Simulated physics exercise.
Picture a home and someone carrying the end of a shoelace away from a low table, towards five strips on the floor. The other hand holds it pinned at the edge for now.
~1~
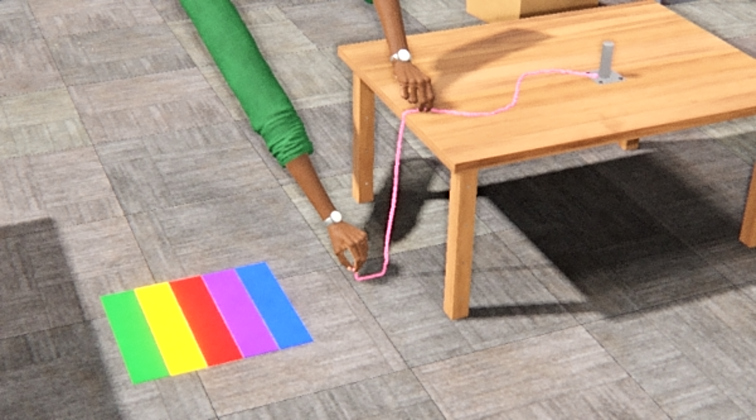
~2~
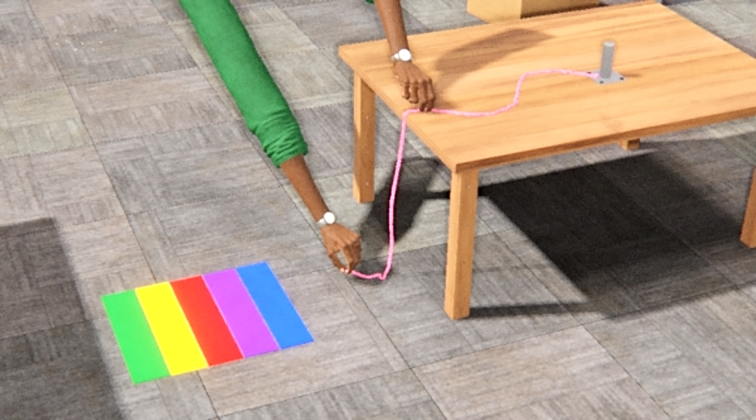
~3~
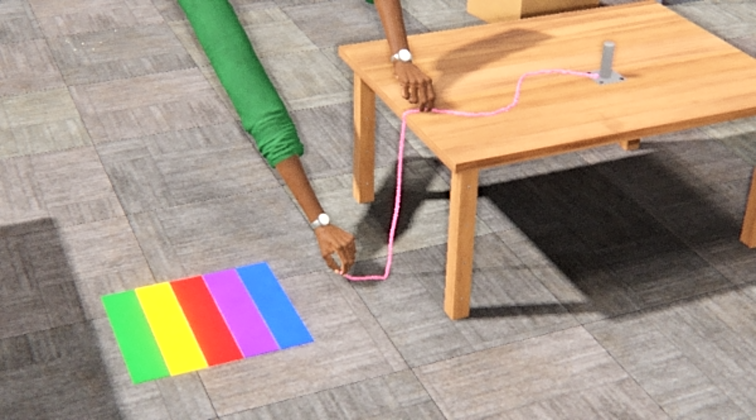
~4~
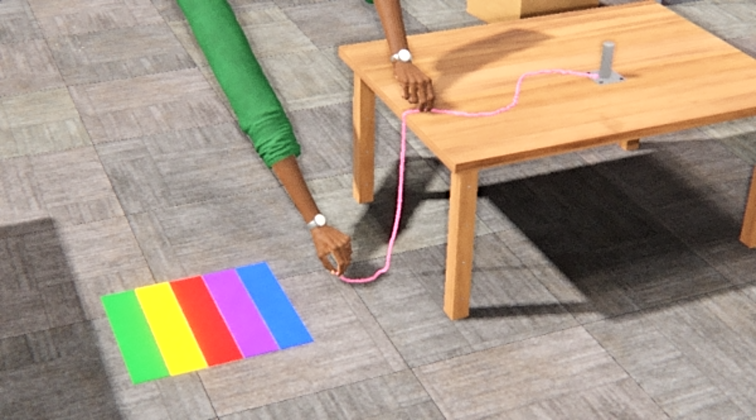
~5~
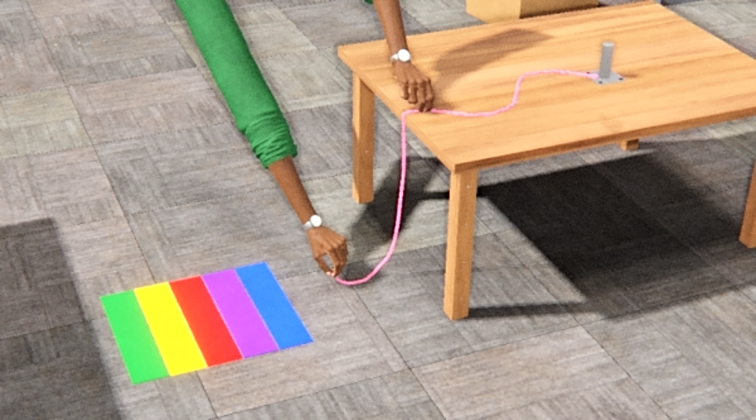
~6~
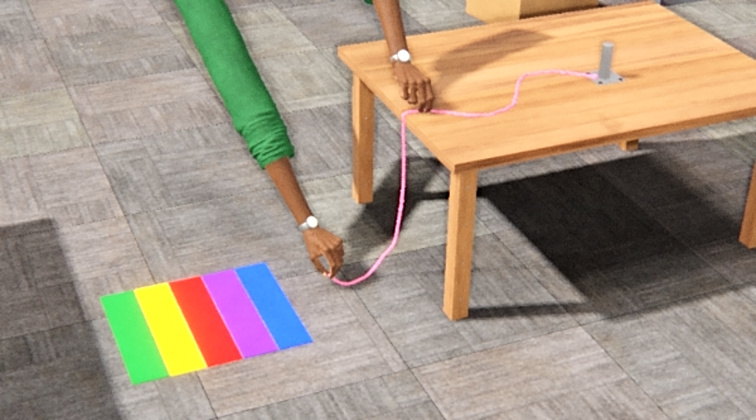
In a home, a hand slowly draws a pink cord's end left near colored floor strips.
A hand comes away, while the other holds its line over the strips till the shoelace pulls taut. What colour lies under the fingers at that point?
Yellow.
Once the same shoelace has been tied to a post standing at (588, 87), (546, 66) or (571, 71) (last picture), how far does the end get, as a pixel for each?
Going through the tries, you get (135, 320), then (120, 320), then (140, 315).
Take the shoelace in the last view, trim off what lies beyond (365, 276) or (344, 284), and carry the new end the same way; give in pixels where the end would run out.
I'd say somewhere near (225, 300) the first time and near (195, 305) the second time.
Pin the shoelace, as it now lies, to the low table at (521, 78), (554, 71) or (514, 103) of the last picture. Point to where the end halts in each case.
Near (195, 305), then (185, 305), then (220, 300).
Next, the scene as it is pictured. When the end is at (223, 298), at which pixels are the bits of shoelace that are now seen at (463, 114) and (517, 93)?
First point (407, 117), second point (483, 94).
Early on, end near (223, 298); over purple.
Midway, end near (188, 306); over red.
At the end of the slack, end near (167, 311); over yellow. It halts on the yellow strip.
